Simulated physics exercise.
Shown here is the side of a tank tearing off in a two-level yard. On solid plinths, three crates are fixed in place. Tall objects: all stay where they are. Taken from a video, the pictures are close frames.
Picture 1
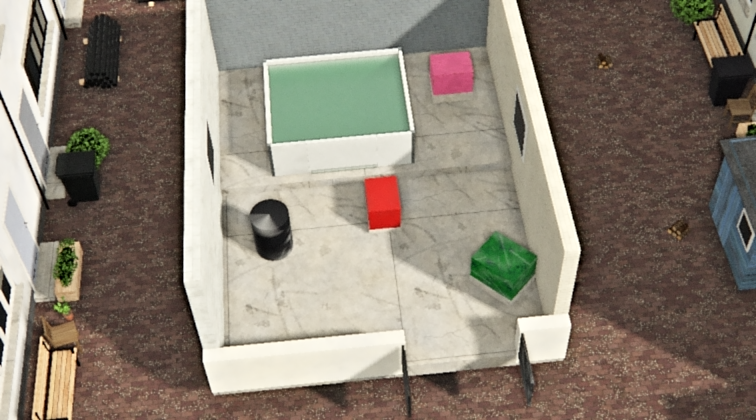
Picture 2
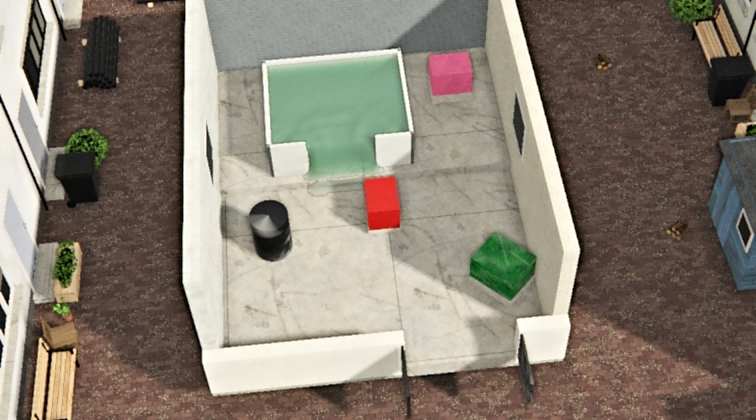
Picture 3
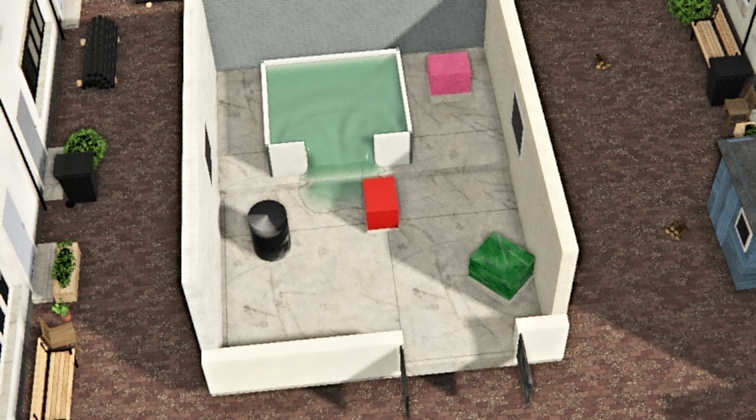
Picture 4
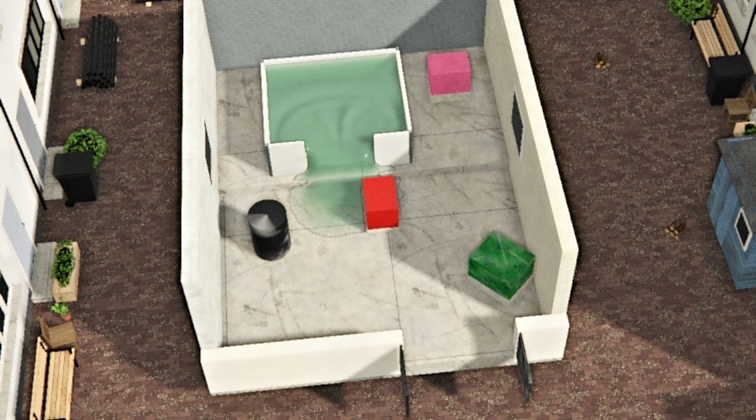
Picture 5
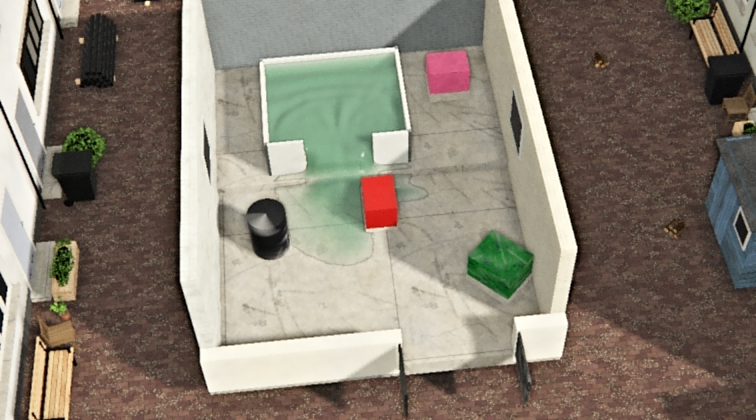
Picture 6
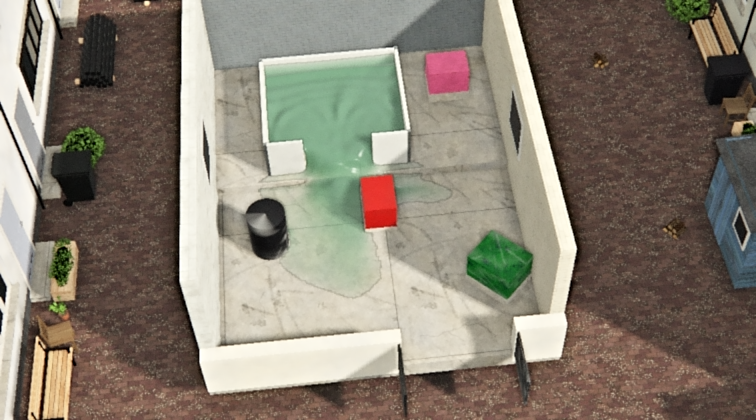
Greenish water pouring through a gap in a white tank's front wall and spreading across a pale walled yard around a red block.
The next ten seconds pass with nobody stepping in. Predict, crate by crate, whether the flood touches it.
My prediction: The red crate is touched; the pink crate remains untouched; the green crate is touched.
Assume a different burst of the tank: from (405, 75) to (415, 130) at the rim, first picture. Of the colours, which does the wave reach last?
That is the red crate.
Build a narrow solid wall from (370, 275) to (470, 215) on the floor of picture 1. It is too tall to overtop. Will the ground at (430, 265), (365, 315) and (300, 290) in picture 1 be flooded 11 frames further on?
First unwetted, then inundated, then inundated.
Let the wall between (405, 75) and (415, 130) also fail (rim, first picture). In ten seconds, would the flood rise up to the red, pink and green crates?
Here goes: Red crate - hit; pink crate - hit; green crate - hit.
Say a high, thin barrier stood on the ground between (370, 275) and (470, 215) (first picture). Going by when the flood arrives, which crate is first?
Looks like the one in red.
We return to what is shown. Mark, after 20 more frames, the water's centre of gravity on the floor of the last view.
That puts it at around (335, 210).
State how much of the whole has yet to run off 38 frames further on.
Near 90 in a hundred.
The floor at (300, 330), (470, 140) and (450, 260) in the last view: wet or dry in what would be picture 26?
Point one sodden, point two left clear, point three sodden.
A moment on, water covers 40 % of the floor; the red crate water round its plinth, the pink crate not reached, the green crate not reached.
Next, water covers 50 % of the floor; the red crate water round its plinth, the pink crate not reached, the green crate water round its plinth.
Then, water covers 60 % of the floor; the red crate water round its plinth, the pink crate not reached, the green crate water round its plinth.
Later, water covers 75 % of the floor; the red crate water round its plinth, the pink crate not reached, the green crate water round its plinth.
In the end, water covers 80 % of the floor; the red crate was topped, the pink crate stayed above the water, the green crate was topped.
